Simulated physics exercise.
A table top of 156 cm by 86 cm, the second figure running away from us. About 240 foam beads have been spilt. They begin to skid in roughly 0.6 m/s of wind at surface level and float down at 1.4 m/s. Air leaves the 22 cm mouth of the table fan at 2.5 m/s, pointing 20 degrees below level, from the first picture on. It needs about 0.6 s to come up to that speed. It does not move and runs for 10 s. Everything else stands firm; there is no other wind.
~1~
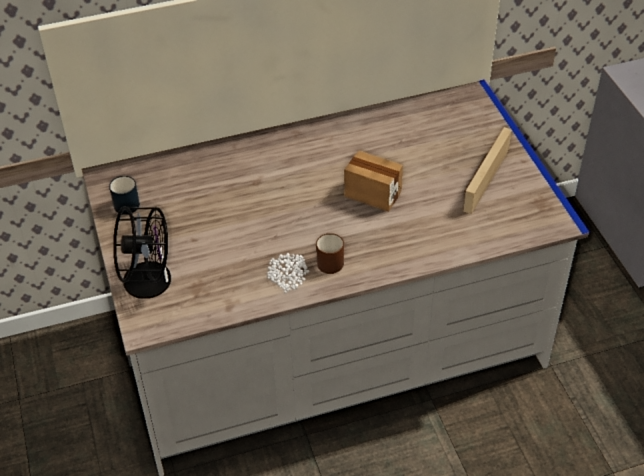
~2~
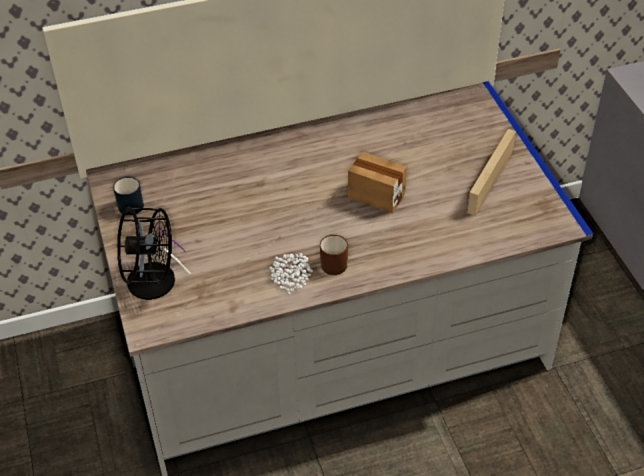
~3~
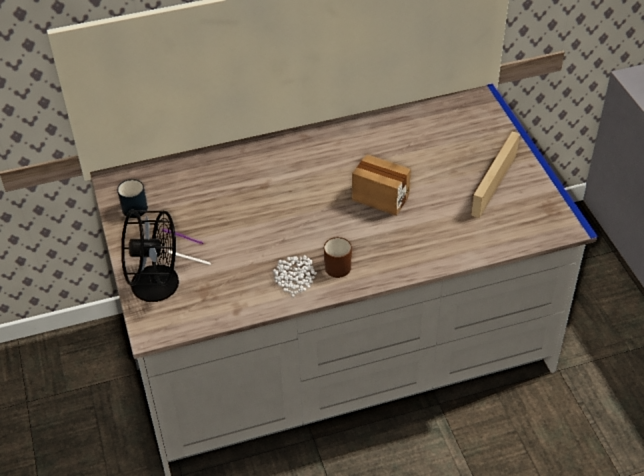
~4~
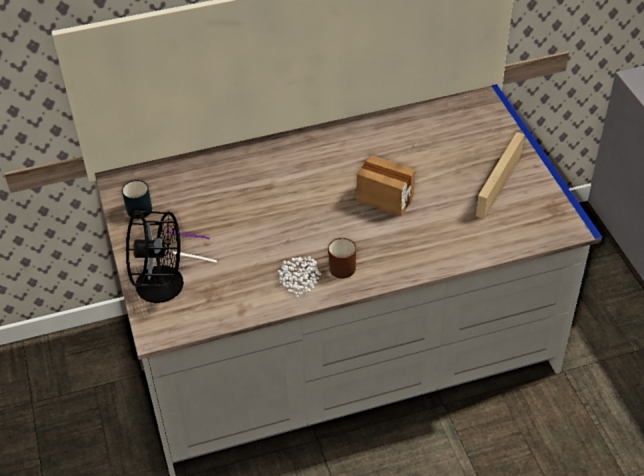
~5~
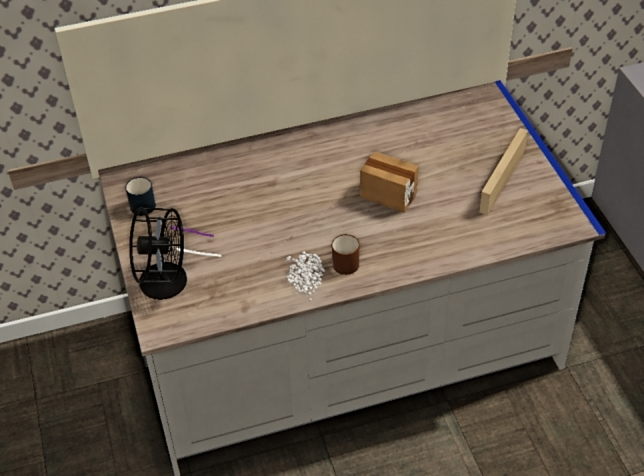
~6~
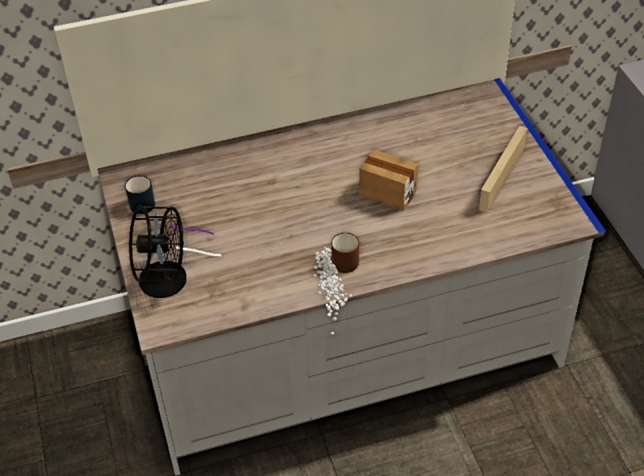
White beads lie in a small patch near the front of a wood-topped grey cabinet, seen from above in a room with patterned wallpaper. A black fan and dark blue mug stand at left, a reddish-brown mug beside the beads, and a tan box and pale block toward the blue right edge. The view drifts slightly left, thin purple and white strips stream from the fan, then the beads spread rightward and forward, a few passing over the front edge.
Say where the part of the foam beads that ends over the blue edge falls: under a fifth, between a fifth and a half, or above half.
By then under a fifth are over the blue edge.
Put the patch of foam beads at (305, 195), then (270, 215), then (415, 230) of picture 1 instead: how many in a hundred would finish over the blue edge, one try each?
In turn about 100 %, 90 %, 30 %.
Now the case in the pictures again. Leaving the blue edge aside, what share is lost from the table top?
About 90 %.
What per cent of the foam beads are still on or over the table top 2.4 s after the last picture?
Some 0 per cent.
Then, 1.2 s after the last picture the count stands so, 4 % are over the blue edge.
Then, 2.4 s after the last picture the count stands so, 5 % are over the blue edge.
Then, 4.7 s after the last picture the count stands so, 5 % are over the blue edge.
Then, 9.2 s after the last picture, at the end, 5 % are over the blue edge.
